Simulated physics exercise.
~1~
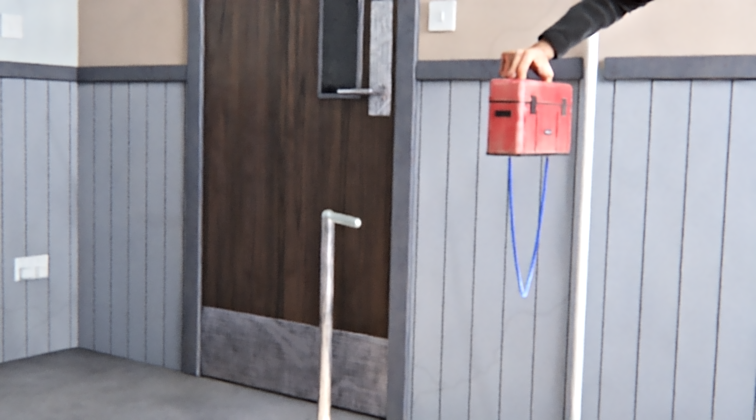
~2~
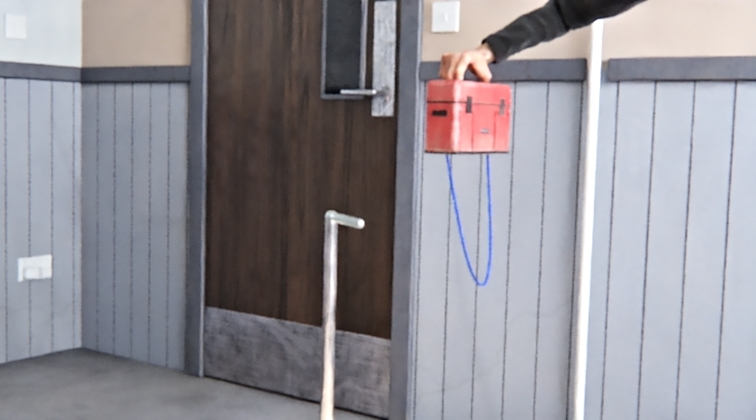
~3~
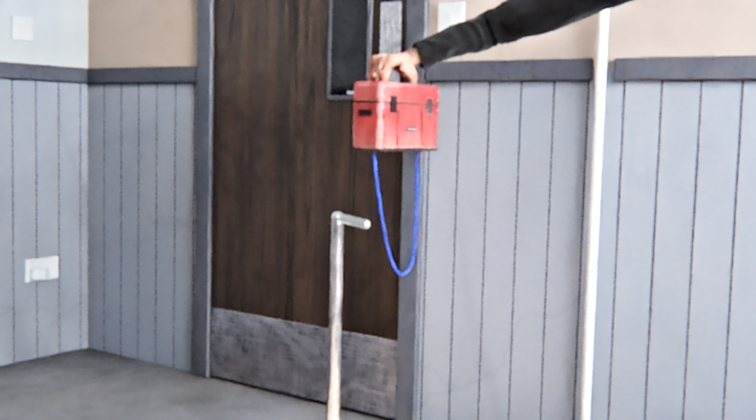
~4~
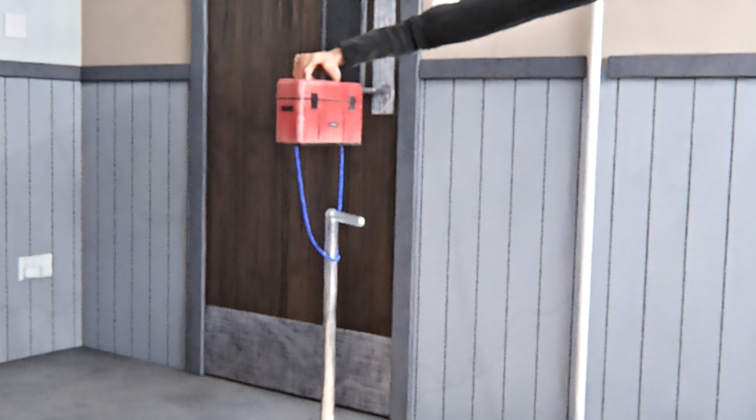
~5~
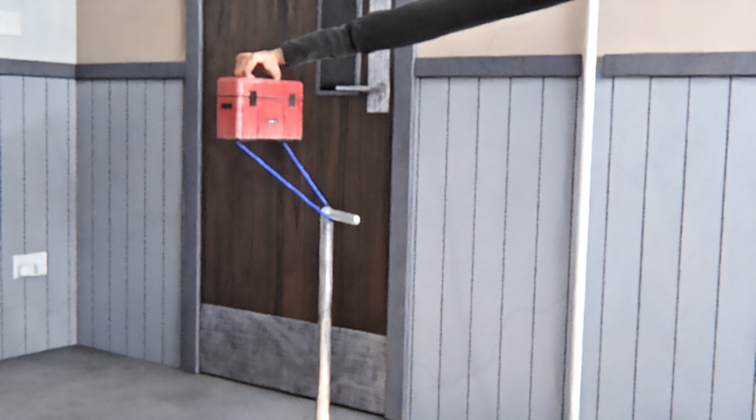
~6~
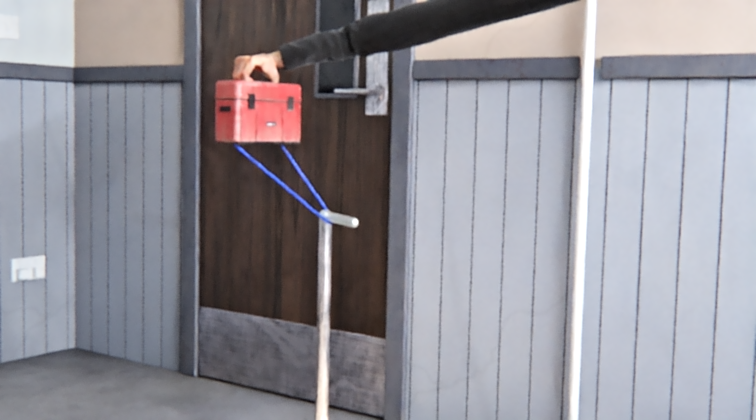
In a room with grey panelled walls and a dark wooden door, a hand carried a red case leftward over a hooked post, a blue loop dangling beneath, until the loop caught on the post and pulled tight, and the hand stopped.
